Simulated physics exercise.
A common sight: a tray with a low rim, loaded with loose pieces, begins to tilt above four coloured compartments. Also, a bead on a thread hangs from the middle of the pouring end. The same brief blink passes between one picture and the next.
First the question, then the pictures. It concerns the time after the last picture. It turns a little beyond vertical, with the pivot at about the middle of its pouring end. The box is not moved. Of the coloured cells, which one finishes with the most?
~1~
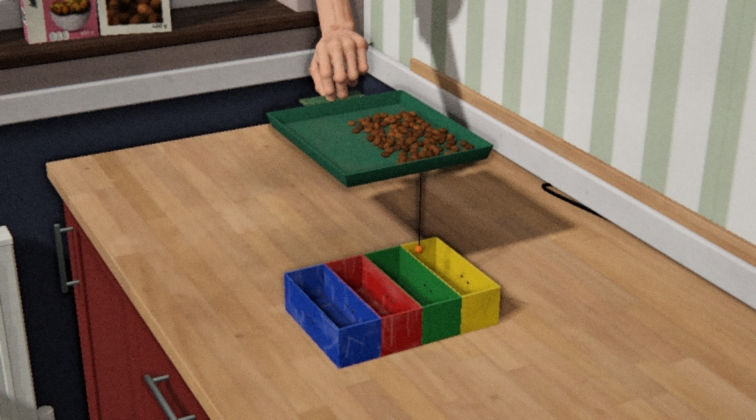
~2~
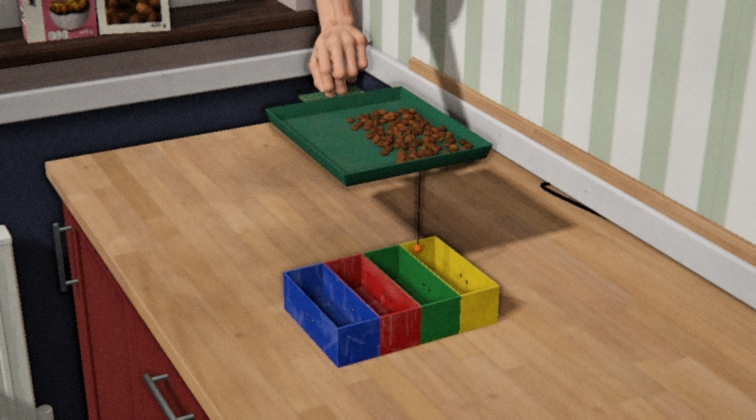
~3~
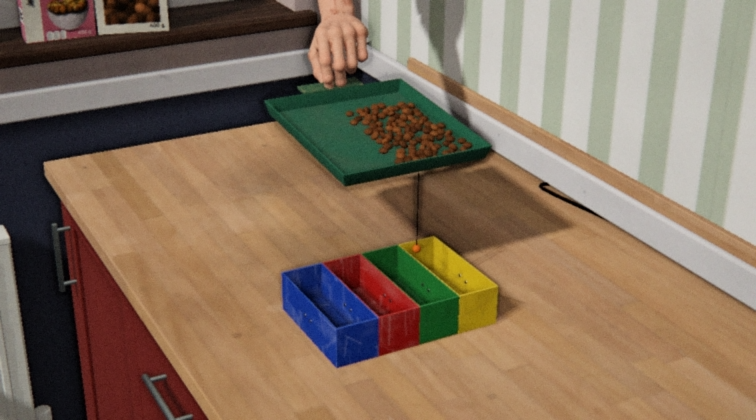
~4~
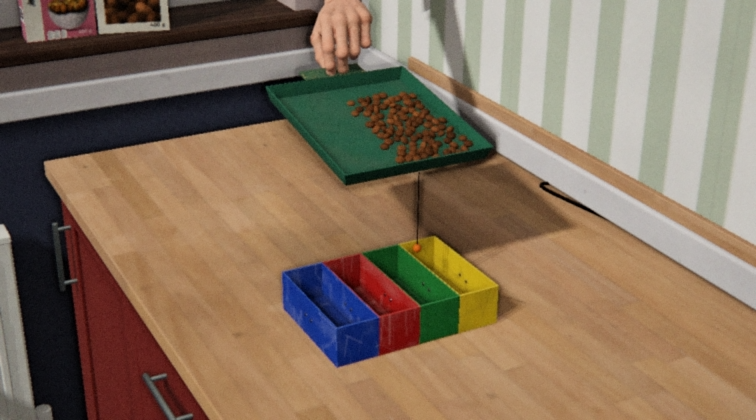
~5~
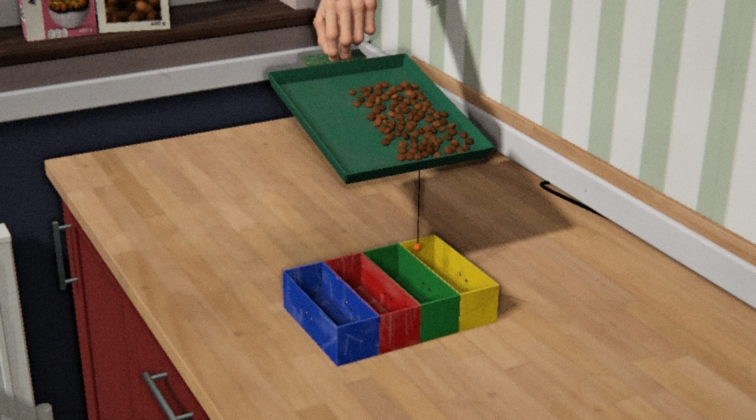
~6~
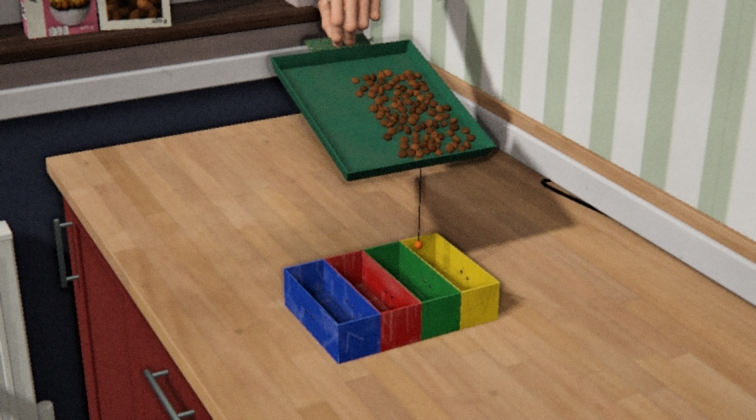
The yellow cell finishes with the most.
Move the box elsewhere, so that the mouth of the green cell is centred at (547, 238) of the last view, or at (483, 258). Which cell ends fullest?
The first position gives that blue cell, and the second gives green.
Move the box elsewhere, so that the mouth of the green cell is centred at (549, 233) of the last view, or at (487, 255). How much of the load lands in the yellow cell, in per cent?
Close to 0 in a hundred, then close to 0 in a hundred.
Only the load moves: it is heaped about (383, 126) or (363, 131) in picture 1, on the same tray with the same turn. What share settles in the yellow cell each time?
Close to 30 %, followed by close to 30 %.
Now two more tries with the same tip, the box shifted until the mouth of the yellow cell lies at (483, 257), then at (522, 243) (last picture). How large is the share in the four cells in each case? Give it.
First placement near 90 percent, second near 100 percent.
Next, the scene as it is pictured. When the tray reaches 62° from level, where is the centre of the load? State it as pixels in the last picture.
Roughly (449, 146).
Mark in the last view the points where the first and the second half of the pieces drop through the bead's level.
First near (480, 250), later near (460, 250).
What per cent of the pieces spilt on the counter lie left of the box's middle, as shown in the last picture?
Close to 0 in a hundred.
Shortly afterwards, tray tipped steeply; all but a few on the tray; only a few falling or outside the box.
Next, tray tipped right over; near half on the tray; a little in the yellow cell; only a few in the green cell; only a few in the red cell; near a third falling or outside the box.
Some moments later, tray tipped past a quarter turn; near a third in the yellow cell; near a quarter in the green cell; only a few in the red cell; near half falling or outside the box.
In the end, tray tipped past a quarter turn; near a third in the yellow cell; near a quarter in the green cell; only a few in the red cell; none at all in the blue cell; near half outside the box.
